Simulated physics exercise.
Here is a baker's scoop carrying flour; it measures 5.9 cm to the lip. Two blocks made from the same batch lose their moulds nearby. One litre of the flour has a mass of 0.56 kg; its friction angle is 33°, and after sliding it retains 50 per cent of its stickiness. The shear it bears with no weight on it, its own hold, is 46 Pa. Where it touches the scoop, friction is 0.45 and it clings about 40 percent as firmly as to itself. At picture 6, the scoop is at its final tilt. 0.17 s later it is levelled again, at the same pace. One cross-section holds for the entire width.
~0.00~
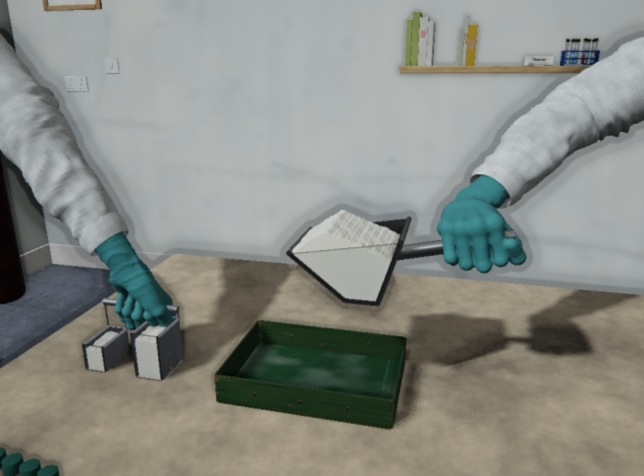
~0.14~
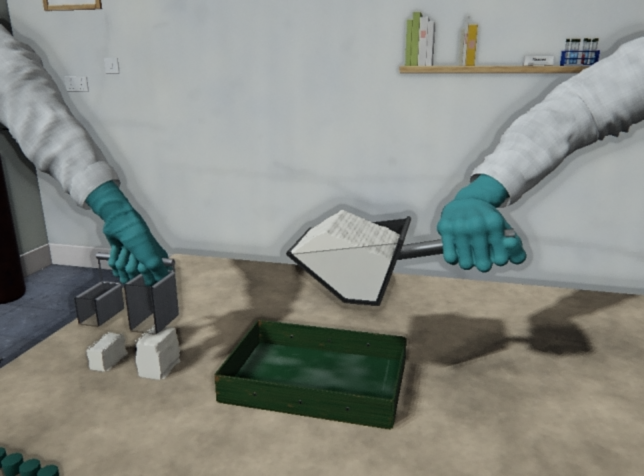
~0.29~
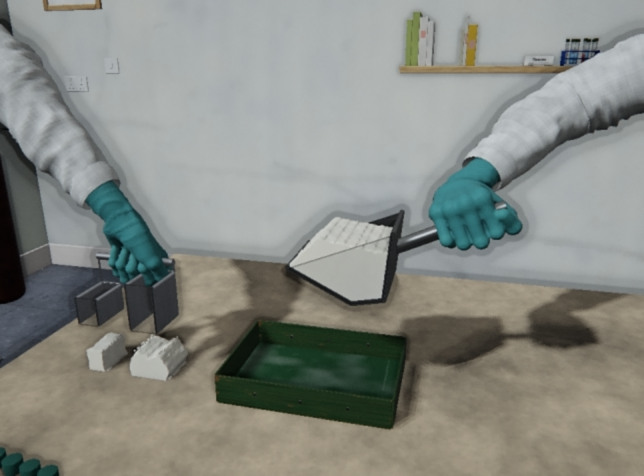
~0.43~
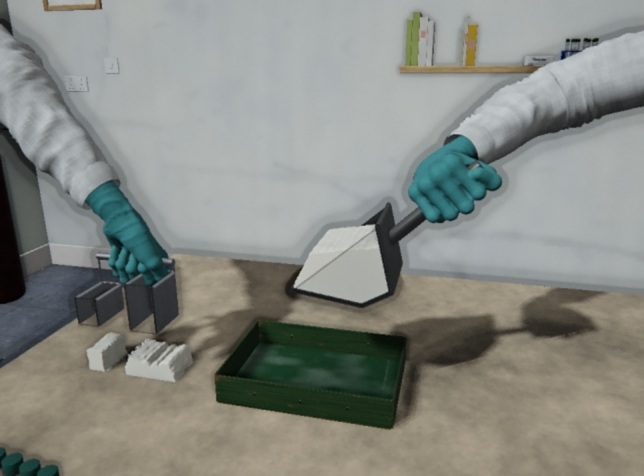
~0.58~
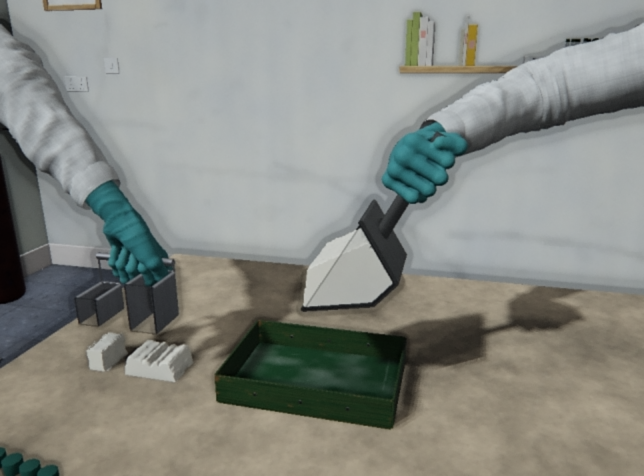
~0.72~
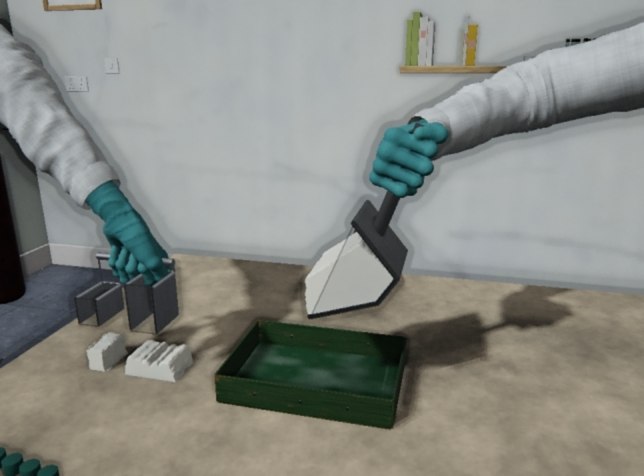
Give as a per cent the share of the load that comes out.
Close to 35 % of the load comes out.
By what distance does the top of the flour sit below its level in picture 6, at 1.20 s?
I'd put it at close to 2.5 cm.
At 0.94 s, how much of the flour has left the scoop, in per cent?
Some 14 in a hundred.
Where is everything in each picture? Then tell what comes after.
The first frame shows lip at (290, 251), tilt 0 degrees; crest of the flour at (328, 233); block heights 3.7 cm, 6.7 cm (left to right).
The second frame shows lip at (290, 252), tilt 0 degrees; crest of the flour at (327, 234); block heights 3.7 cm, 6.1 cm (left to right).
The third frame shows lip at (289, 266), tilt 12 degrees; crest of the flour at (323, 241); block heights 3.7 cm, 4.3 cm (left to right).
The fourth frame shows lip at (293, 287), tilt 31 degrees; crest of the flour at (374, 248); block heights 3.7 cm, 3.3 cm (left to right).
The fifth frame shows lip at (303, 307), tilt 49 degrees; crest of the flour at (368, 245); block heights 3.7 cm, 3.3 cm (left to right).
The sixth frame shows lip at (309, 315), tilt 57 degrees; crest of the flour at (357, 246); block heights 3.7 cm, 3.3 cm (left to right).
After 0.94 s, the scoop is at 56 degrees and 15 % has left it.
After 1.20 s, the scoop is at 28 degrees and 34 % has left it.
After 1.46 s, the scoop is at 1 degrees and 35 % has left it.
After 1.72 s, the scoop is at 0 degrees and 35 % has left it.
After 1.83 s, the scoop is at 0 degrees and 35 % has left it.
